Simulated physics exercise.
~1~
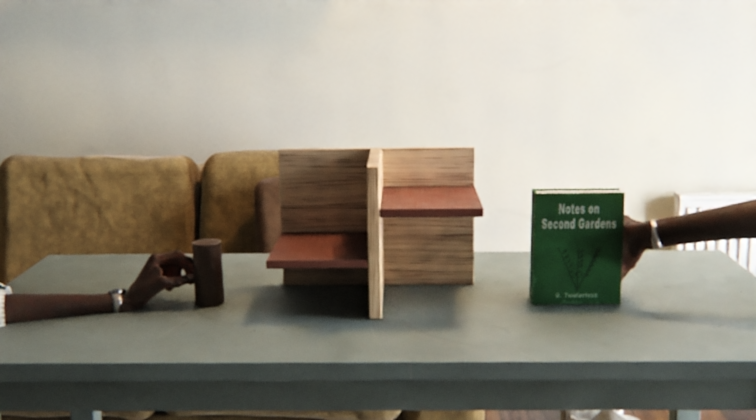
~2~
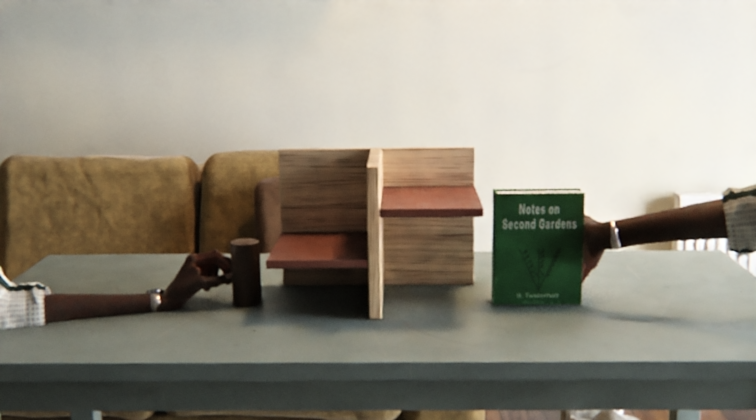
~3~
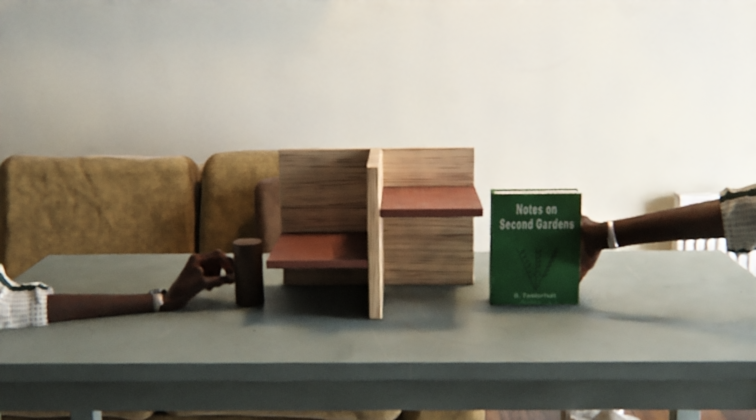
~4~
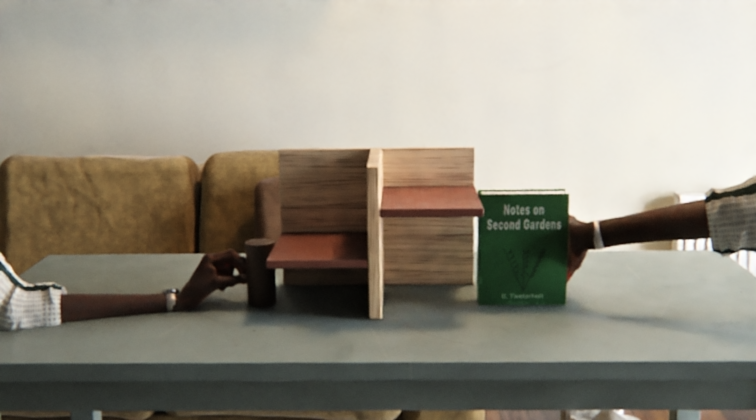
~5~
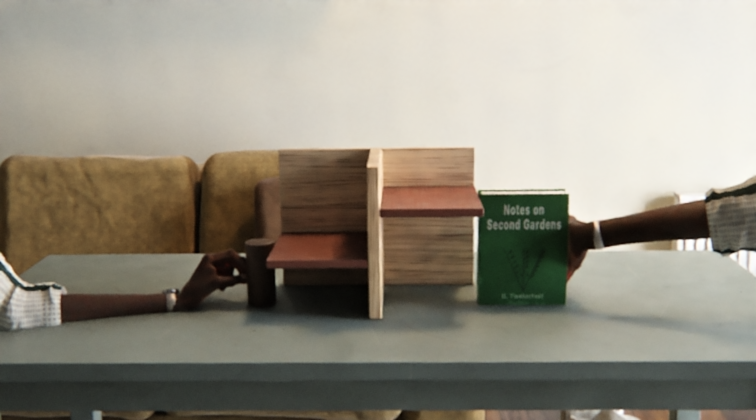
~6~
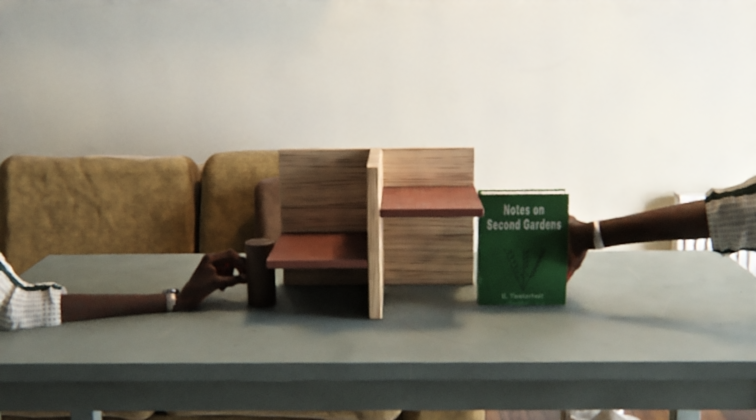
To begin with, a wooden shelf with two reddish ledges, the left one lower than the right, stands on a grey table in front of a brown sofa. One hand holds a dark brown candle upright on the left, while another holds an upright green book on the right. Both hands slide their objects inward toward the shelf. They creep a little closer, the candle moving right and the book moving left. Finally both stop at the edges of the shelf, too tall to pass under the ledges, with the hands still on them.
